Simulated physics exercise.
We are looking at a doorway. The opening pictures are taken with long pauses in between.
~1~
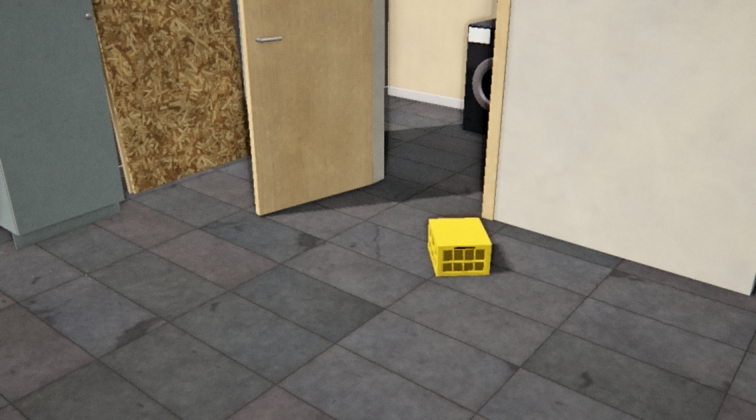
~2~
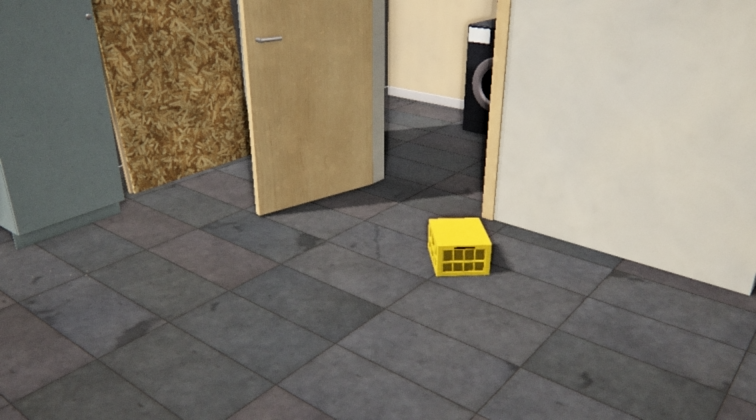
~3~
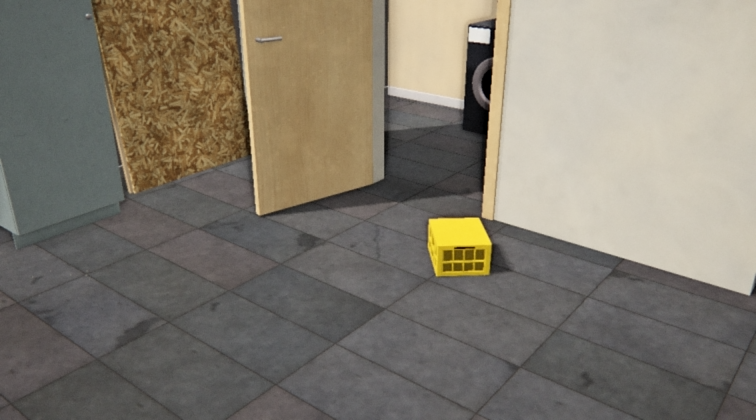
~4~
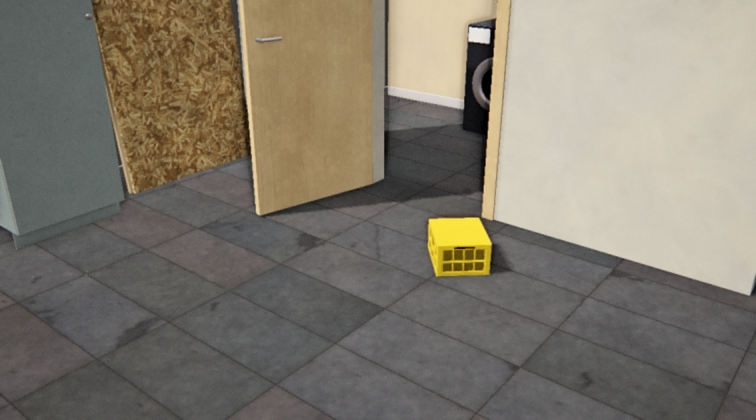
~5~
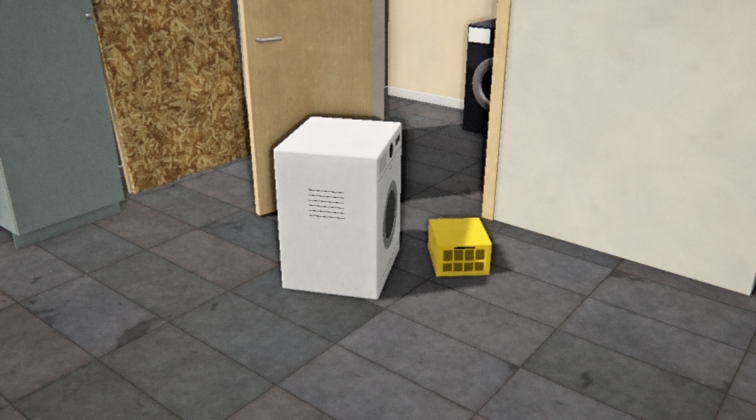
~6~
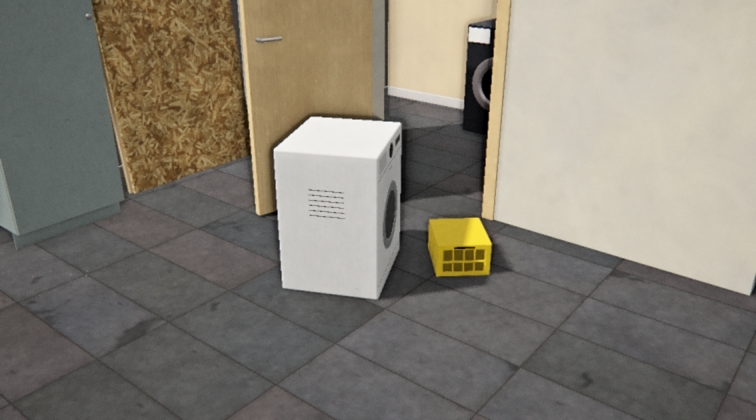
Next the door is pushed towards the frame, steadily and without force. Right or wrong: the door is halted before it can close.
Wrong, it closes fully.
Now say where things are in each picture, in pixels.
The first picture shows door wide open and still; yellow crate (458, 246).
The second picture shows door wide open and still; yellow crate (458, 246).
The third picture shows door wide open and still; yellow crate (458, 246).
The fourth picture shows door wide open and still; yellow crate (458, 246).
The fifth picture shows door wide open and still; yellow crate (458, 246).
The sixth picture shows door wide open and still; white appliance (343, 205); yellow crate (458, 246).
Then, 1.10 s after the last picture, open by 72°.
Then, 2.00 s after the last picture, open by 33°.
At rest, open by 0°; both in place. Seen from the same camera at the end, white appliance near (343, 205).
